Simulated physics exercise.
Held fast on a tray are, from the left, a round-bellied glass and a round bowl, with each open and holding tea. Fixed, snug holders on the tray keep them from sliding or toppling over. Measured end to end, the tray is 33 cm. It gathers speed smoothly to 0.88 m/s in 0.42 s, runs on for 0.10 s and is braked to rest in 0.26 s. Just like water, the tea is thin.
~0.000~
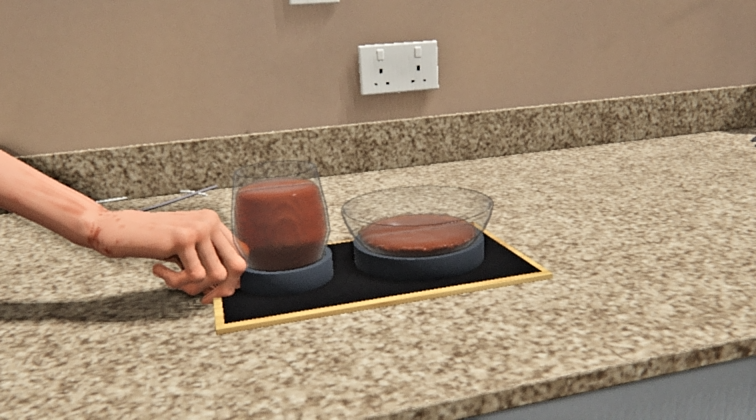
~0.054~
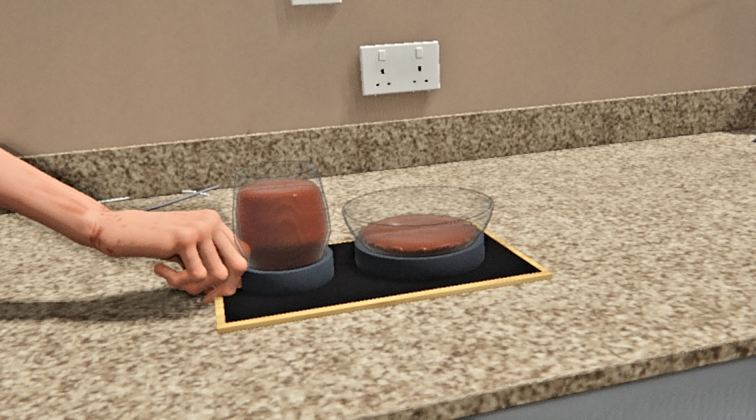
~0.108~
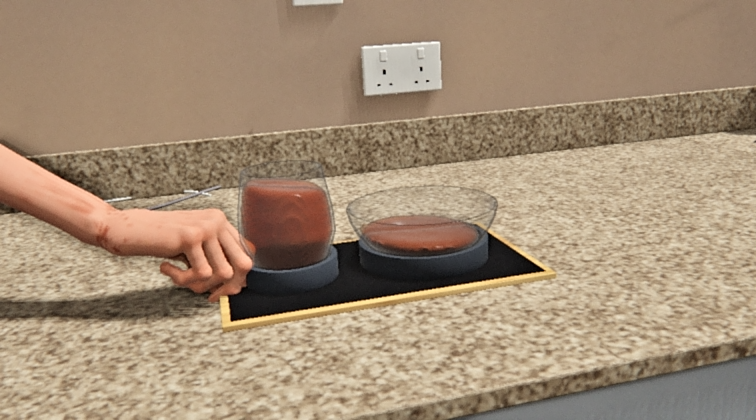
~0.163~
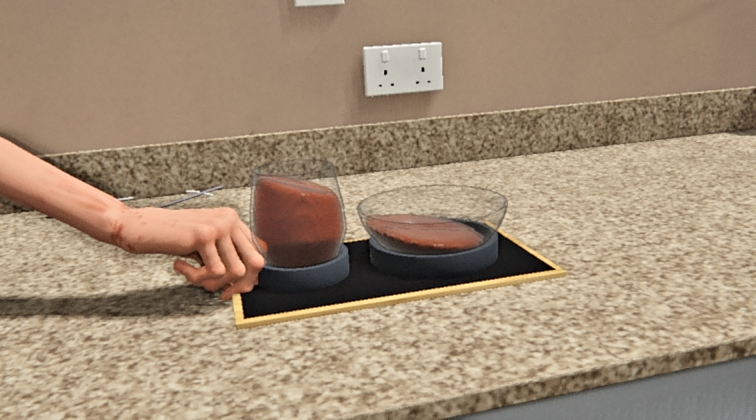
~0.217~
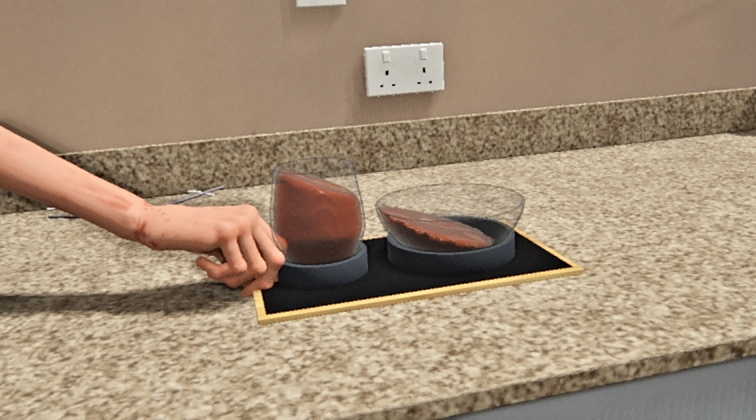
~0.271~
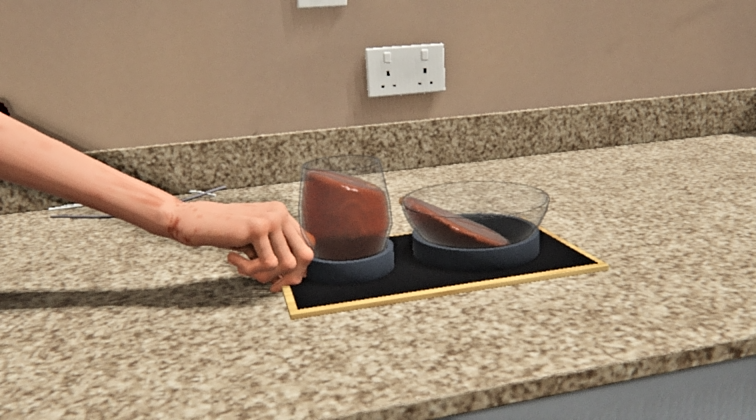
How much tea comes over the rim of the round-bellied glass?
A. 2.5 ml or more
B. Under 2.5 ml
A.
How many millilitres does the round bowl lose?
80 ml.
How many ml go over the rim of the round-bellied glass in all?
Roughly 8 ml in total.
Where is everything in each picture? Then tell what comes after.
In the first picture, 0.0 cm from the start; round-bellied glass, level (235, 190) left, (316, 182) right, rim (314, 167); round bowl, level (357, 236) left, (472, 221) right, rim (486, 197); the tea in the round-bellied glass stands 18 mm below the rim.
In the second picture, 0.1 cm from the start; round-bellied glass, level (237, 190) left, (318, 183) right.
In the third picture, 0.5 cm from the start; round-bellied glass, level (242, 186) left, (323, 187) right.
In the fourth picture, 1.7 cm from the start; round-bellied glass, level (254, 178) left, (306, 183) right.
In the fifth picture, 3.8 cm from the start; round-bellied glass, level (275, 172) left, (316, 177) right.
In the sixth picture, 6.8 cm from the start; round-bellied glass, level (303, 172) left, (349, 178) right; round bowl, level (404, 204) left, (470, 222) right.
After 0.46 s the tray moves at 0.88 m/s; losses from the left are 0, 7 ml.
After 0.65 s the tray moves at 0.45 m/s; losses from the left are 0, 26 ml.
After 0.84 s the tray moves at 0.00 m/s; losses from the left are 8, 60 ml.
After 1.03 s the tray moves at 0.00 m/s; losses from the left are 8, 69 ml.
In the end losses from the left are 8, 76 ml.
